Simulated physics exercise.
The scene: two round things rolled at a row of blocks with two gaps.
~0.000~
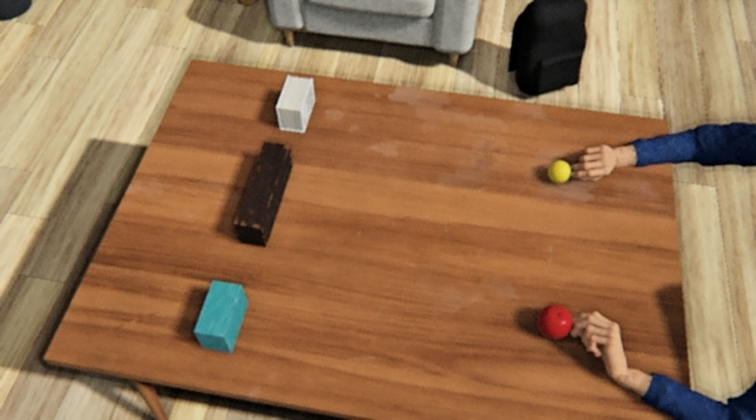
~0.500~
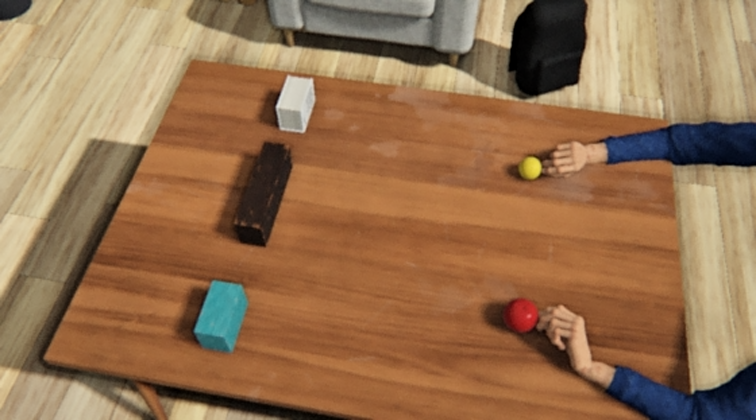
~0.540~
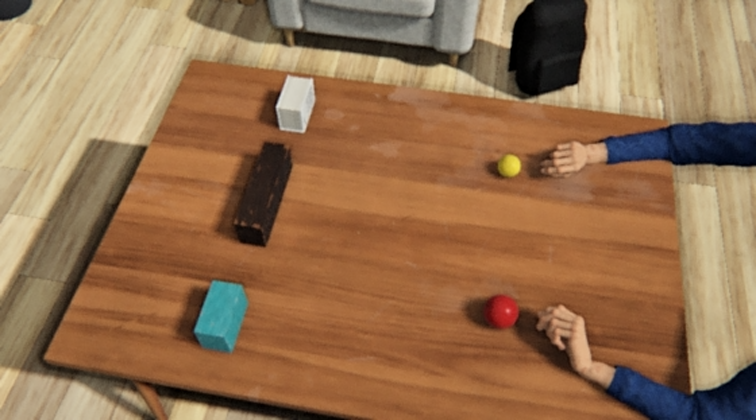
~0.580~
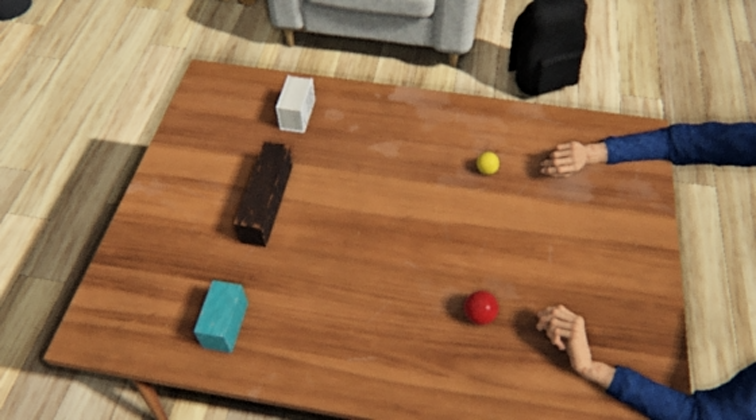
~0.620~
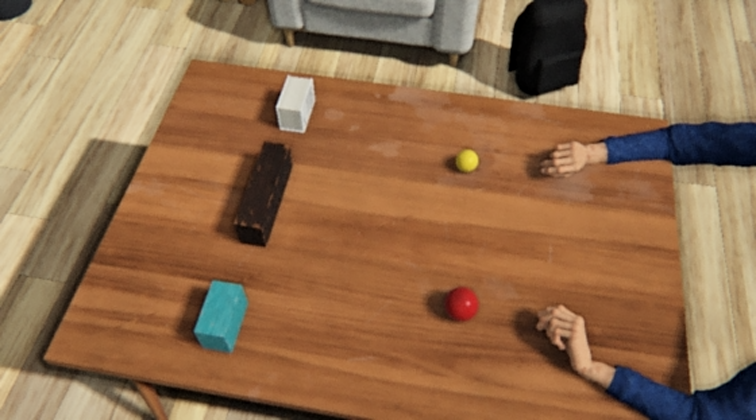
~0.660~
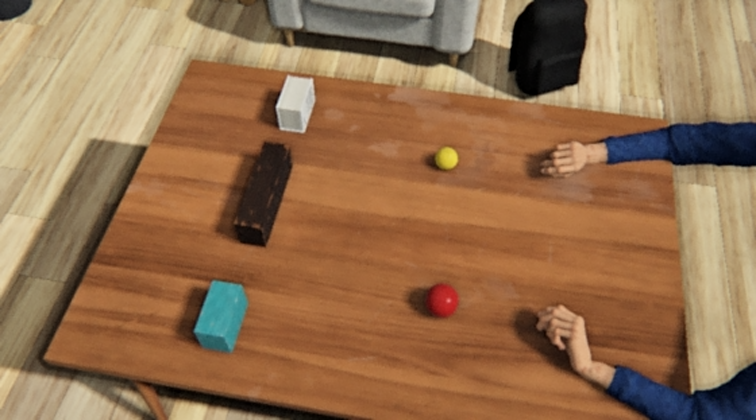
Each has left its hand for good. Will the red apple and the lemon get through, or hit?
Outcome: The red apple rolls through, the lemon rolls through.
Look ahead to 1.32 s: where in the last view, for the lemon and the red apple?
About (130, 124), and the other about (148, 246).
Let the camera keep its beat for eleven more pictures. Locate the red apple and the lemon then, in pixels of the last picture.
Near (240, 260) and (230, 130).
After 1.32 s, red apple heading on near (148, 246); lemon heading on near (130, 124).
By the end (2.3 s), the red apple passes through its gap; the lemon passes through its gap.
